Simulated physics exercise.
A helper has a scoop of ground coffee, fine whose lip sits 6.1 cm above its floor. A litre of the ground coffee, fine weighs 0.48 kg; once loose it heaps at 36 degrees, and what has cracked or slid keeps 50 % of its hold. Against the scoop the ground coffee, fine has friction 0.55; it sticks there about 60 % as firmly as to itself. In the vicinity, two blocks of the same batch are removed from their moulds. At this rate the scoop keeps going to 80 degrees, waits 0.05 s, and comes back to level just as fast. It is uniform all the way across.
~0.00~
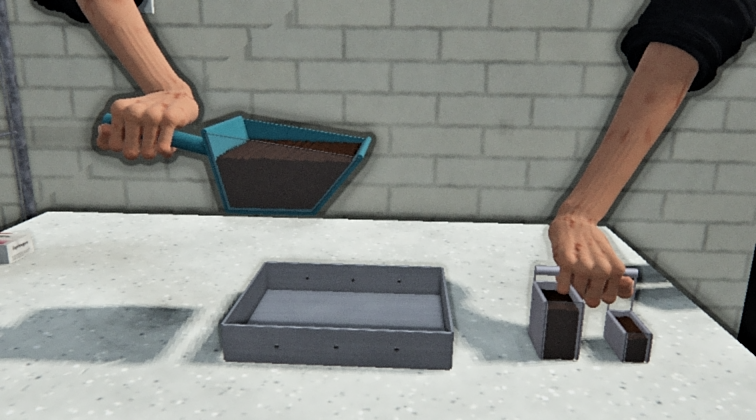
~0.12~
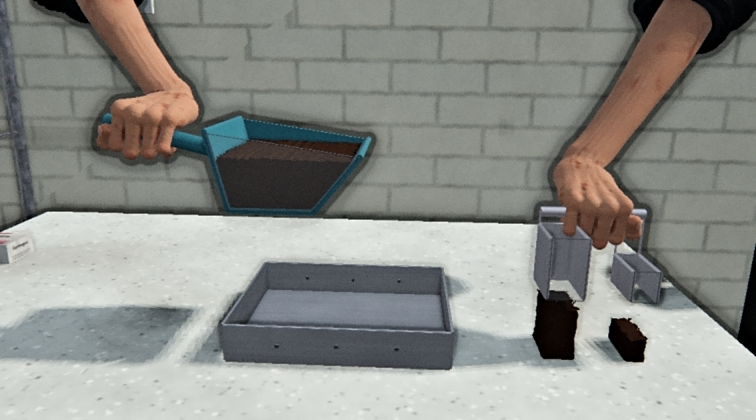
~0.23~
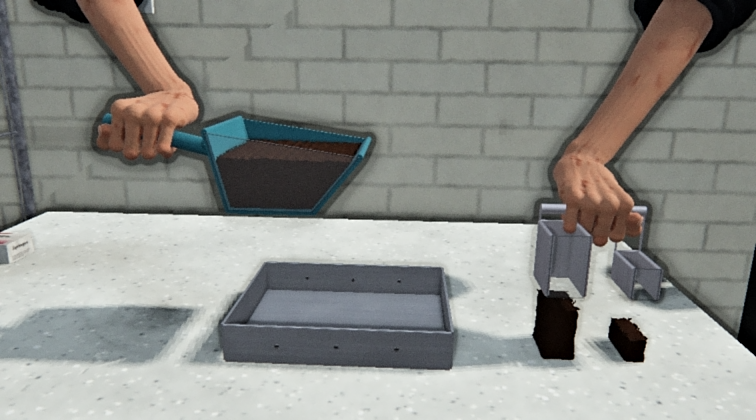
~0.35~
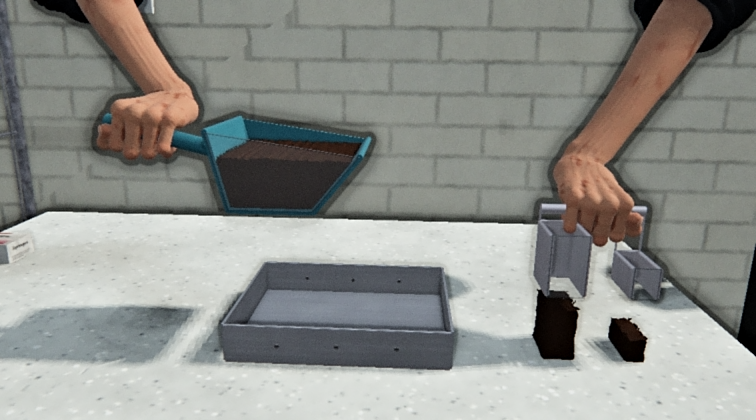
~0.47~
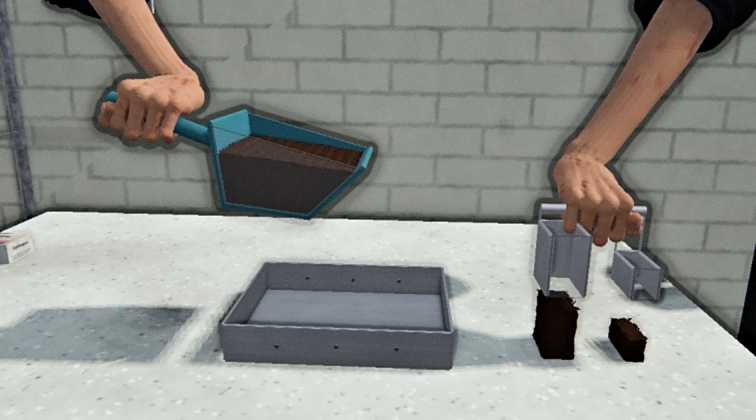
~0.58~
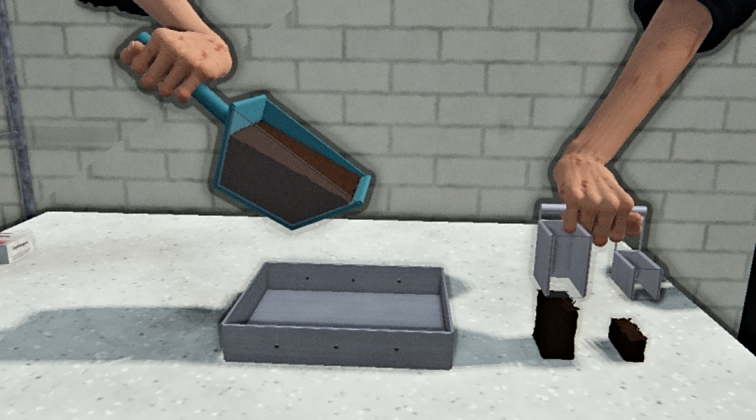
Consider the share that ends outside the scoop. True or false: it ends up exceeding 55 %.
False.
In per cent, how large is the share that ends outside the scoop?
About 45 per cent.
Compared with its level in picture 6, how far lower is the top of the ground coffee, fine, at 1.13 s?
Roughly 4.5 cm.
After 0.83 s, the scoop is at 75 degrees and 0 % has left it.
After 1.13 s, the scoop is at 63 degrees and 20 % has left it.
After 1.43 s, the scoop is at 5 degrees and 45 % has left it.
After 1.73 s, the scoop is at 0 degrees and 45 % has left it.
After 1.84 s, at the end, the scoop is at 0 degrees and 45 % has left it.
